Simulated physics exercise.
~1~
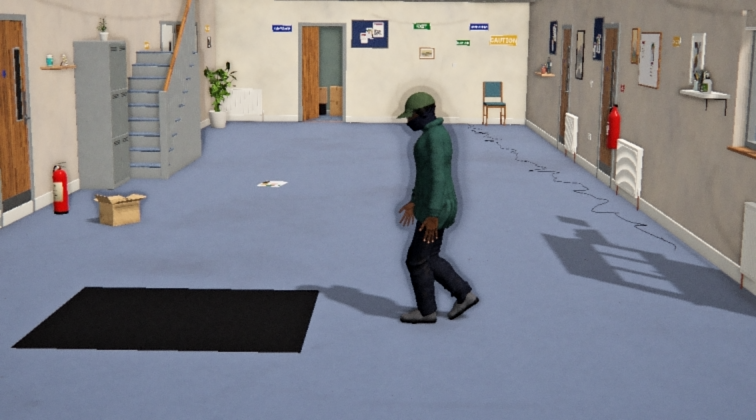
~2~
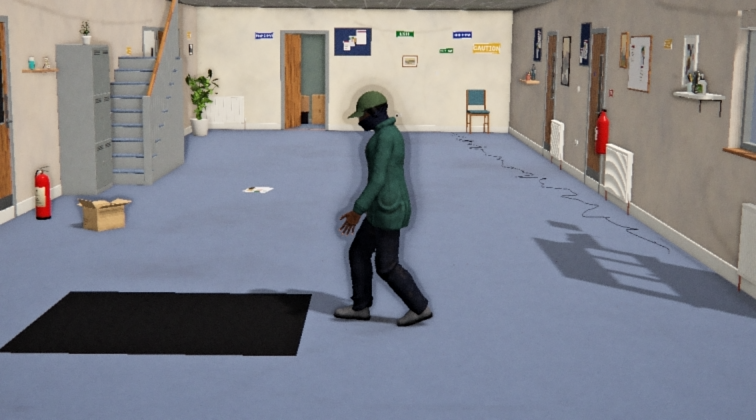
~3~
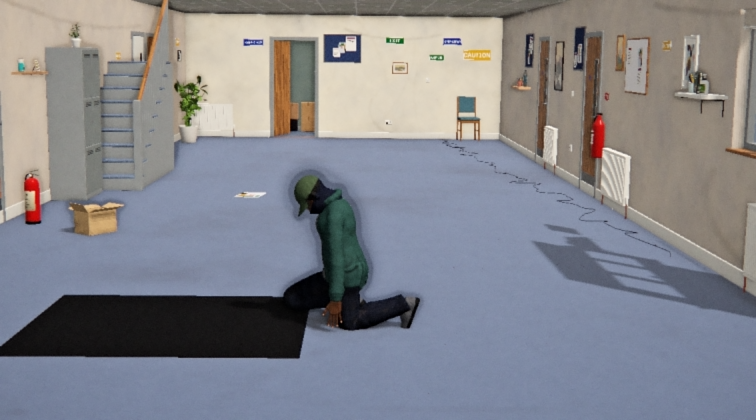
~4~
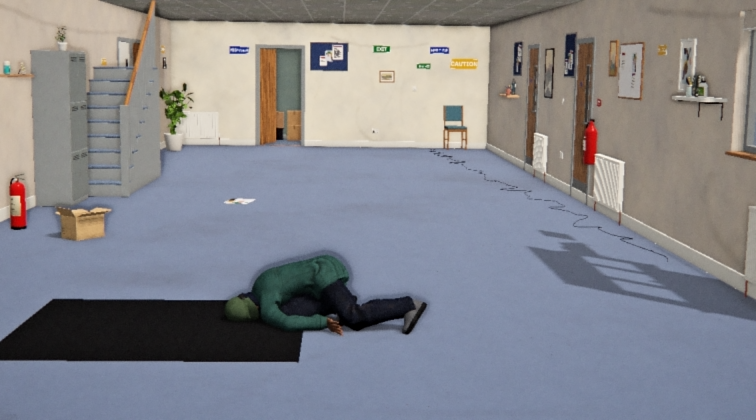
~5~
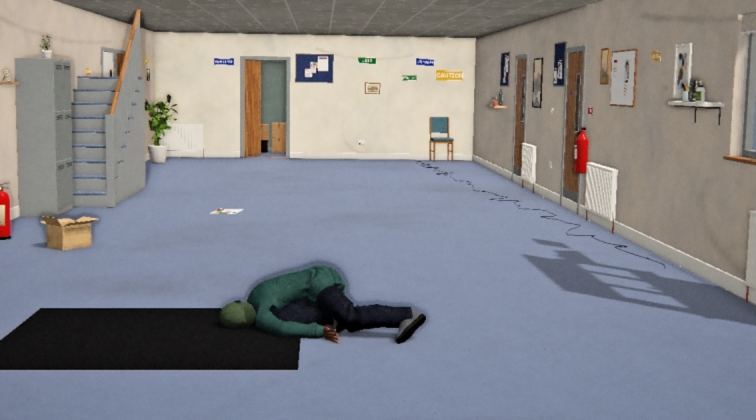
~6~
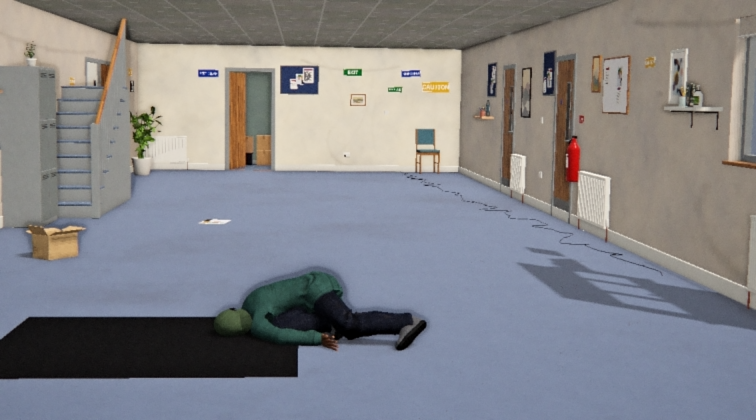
The footage shows a shopper in a green cap and jacket walking left towards a black mat, then sinking to the knees and folding forward onto the floor, coming to rest with head and chest over the mat's near edge and hips short of it.
